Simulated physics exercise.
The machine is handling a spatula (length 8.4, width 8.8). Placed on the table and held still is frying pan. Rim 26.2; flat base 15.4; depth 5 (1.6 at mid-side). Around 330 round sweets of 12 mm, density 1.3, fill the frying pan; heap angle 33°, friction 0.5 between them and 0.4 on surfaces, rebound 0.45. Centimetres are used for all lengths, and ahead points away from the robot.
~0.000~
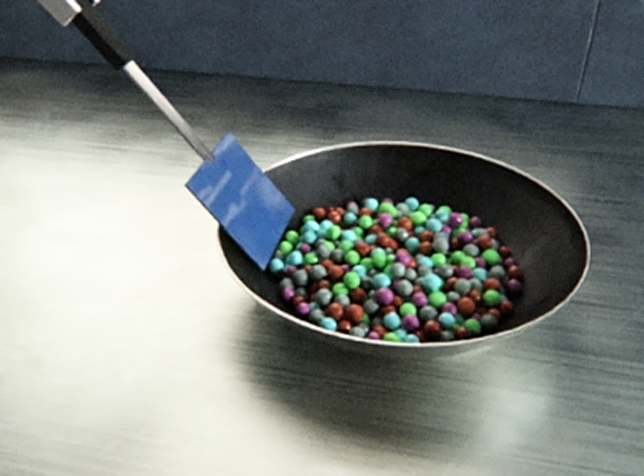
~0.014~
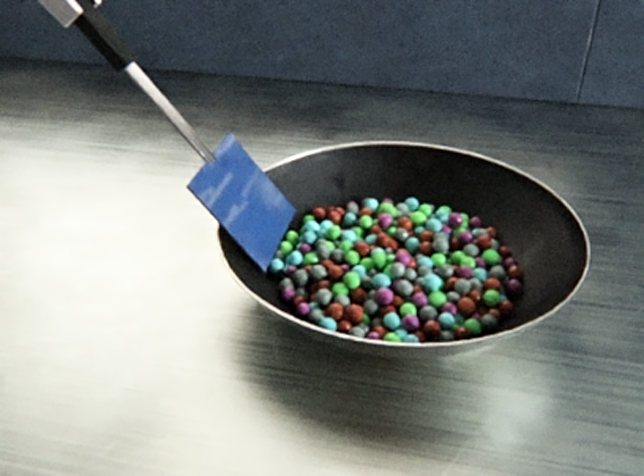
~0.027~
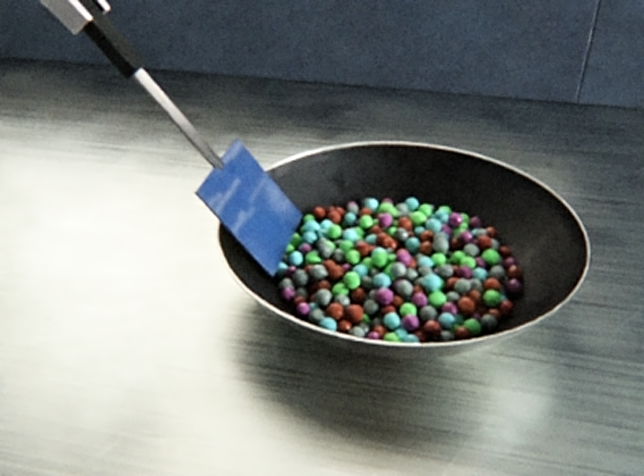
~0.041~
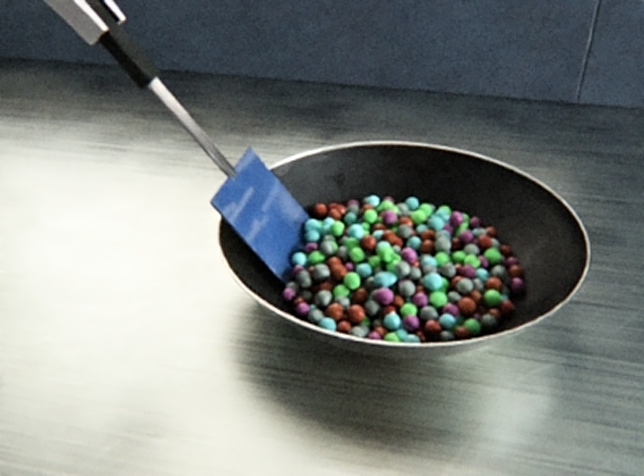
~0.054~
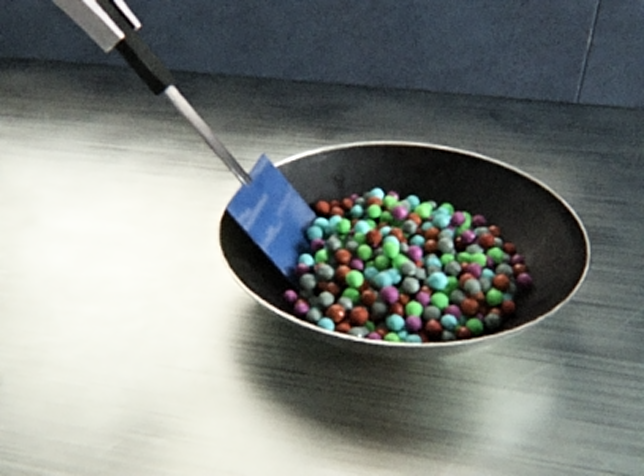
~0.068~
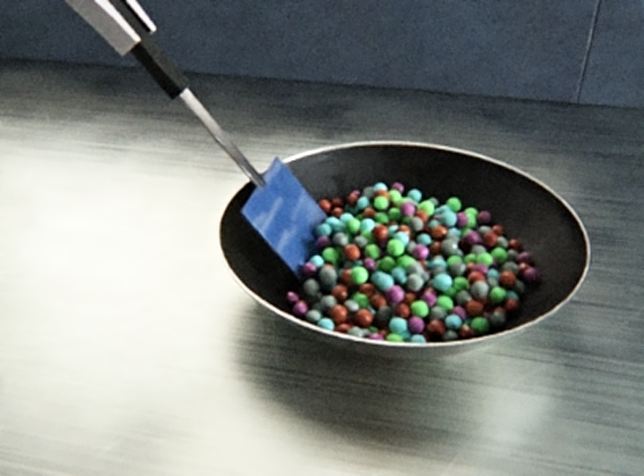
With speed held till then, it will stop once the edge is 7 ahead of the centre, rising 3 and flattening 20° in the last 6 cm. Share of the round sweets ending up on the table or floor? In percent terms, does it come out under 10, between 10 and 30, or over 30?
It comes out under 10 %.
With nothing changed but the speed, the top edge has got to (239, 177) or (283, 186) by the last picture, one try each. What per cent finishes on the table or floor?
First try about 0 %, second try about 20 %.
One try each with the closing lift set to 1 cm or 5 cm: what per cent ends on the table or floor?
Roughly 5 per cent, then 10 per cent.
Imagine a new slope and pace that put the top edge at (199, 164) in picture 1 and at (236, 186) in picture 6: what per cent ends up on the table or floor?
5 per cent.
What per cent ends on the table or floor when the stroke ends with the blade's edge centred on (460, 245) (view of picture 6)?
Close to 0 per cent finishes on the table or floor.
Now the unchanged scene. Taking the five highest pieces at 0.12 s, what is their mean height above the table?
Estimated height above table: Approx. 4 cm.
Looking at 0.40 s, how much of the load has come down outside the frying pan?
Close to 5 per cent of the load.
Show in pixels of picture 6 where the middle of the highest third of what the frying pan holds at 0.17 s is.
It is centred at roughly (466, 243).
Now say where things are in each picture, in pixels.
The spatula top edge at (208, 157), sloping 51°; upper third of the load around (400, 258), from x 275 to 515, top at y 205; 330 in the frying pan, in the first picture.
The spatula top edge at (209, 158), sloping 51°; upper third of the load around (400, 258), from x 275 to 515, top at y 205, in the second picture.
The spatula top edge at (217, 164), sloping 51°; upper third of the load around (399, 258), from x 280 to 515, top at y 205, in the third picture.
The spatula top edge at (231, 173), sloping 51°; upper third of the load around (393, 256), from x 290 to 515, top at y 205, in the fourth picture.
The spatula top edge at (245, 179), sloping 51°; upper third of the load around (396, 253), from x 290 to 525, top at y 195, in the fifth picture.
The spatula top edge at (260, 183), sloping 51°; upper third of the load around (398, 248), from x 290 to 530, top at y 190; 330 in the frying pan, in the sixth picture.
After 0.12 s, sloping 51°, highest piece 5 above the table; 330 in the frying pan.
After 0.17 s, sloping 44°, highest piece 5 above the table; 330 in the frying pan.
After 0.40 s, sloping 31°, highest piece 6 above the table; 316 in the frying pan, 14 on the table or floor.
After 1.45 s, sloping 31°, highest piece 5 above the table; 316 in the frying pan, 14 on the table or floor.
In the end, 316 in the frying pan, 14 on the table or floor. That is 4 % on the table or floor.
